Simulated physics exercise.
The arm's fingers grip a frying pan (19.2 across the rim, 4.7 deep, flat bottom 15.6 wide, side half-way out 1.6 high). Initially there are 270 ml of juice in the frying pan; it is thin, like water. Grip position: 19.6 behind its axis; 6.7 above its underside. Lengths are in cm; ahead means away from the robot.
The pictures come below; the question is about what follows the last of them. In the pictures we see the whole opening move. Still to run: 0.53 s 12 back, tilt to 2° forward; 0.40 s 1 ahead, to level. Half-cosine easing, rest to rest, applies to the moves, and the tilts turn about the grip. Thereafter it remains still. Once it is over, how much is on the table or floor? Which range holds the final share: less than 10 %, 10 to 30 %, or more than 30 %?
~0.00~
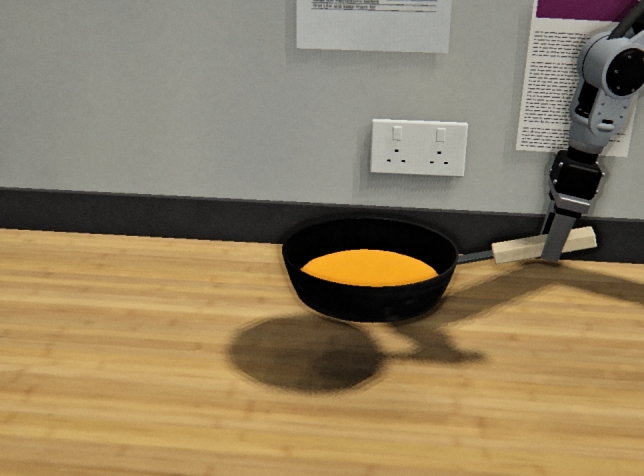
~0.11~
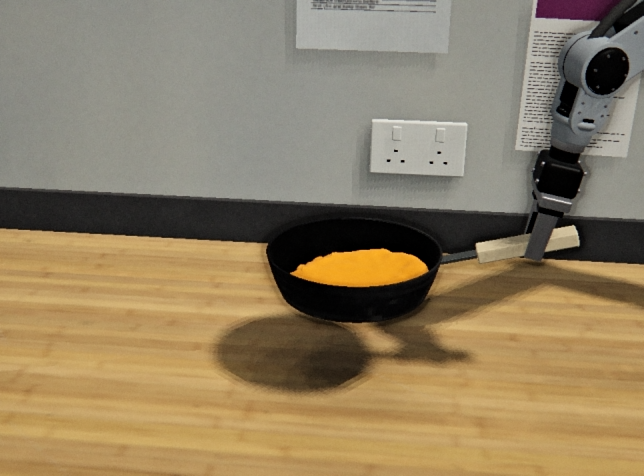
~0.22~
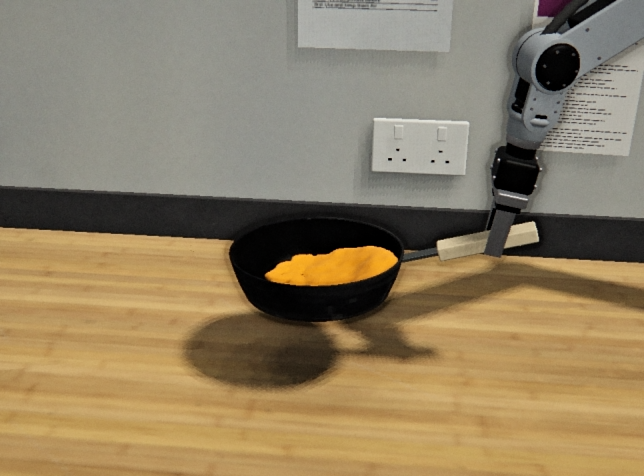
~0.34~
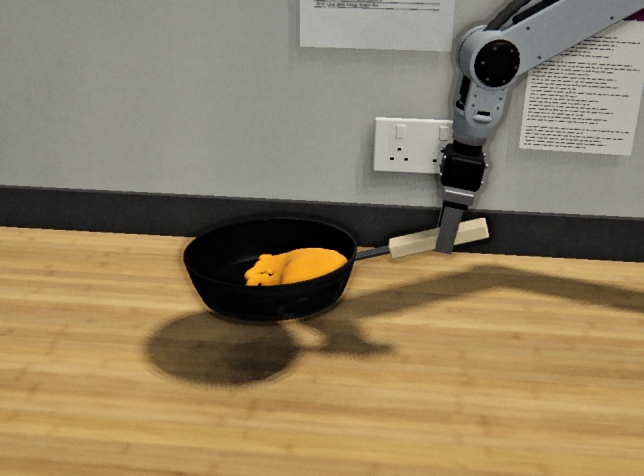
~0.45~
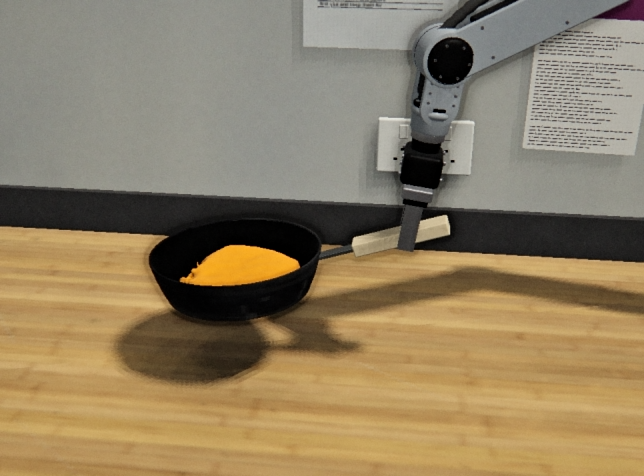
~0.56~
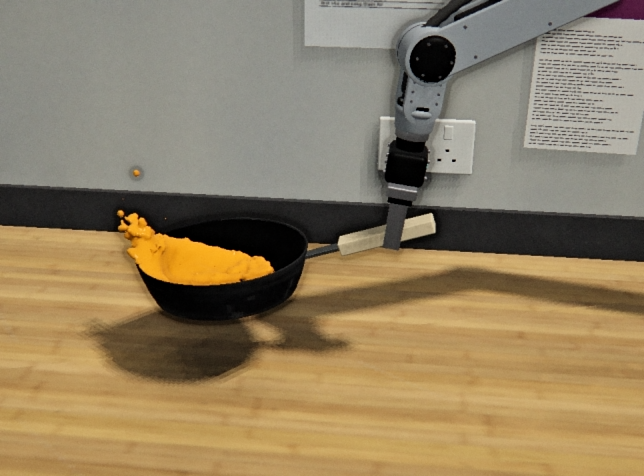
The final share is 10 to 30 %.
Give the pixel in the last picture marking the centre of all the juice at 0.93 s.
Near (310, 281).
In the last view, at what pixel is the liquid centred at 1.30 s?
My best guess is about (332, 279).
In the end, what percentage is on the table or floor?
20 percent, roughly.
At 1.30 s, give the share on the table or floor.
My guess is close to 20 per cent.
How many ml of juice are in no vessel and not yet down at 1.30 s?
Some 0 ml.
After 0.93 s, tilted 2° forward, liquid up to 15 above the table; 215 ml in the frying pan, 50 ml on the table or floor.
After 1.30 s, level, liquid up to 14 above the table; 215 ml in the frying pan, 55 ml on the table or floor.
After 1.69 s, level, liquid up to 14 above the table; 215 ml in the frying pan, 55 ml on the table or floor.
After 2.49 s, level, liquid up to 14 above the table; 215 ml in the frying pan, 55 ml on the table or floor.
At rest, 215 ml in the frying pan, 55 ml on the table or floor. That is 20 % on the table or floor.
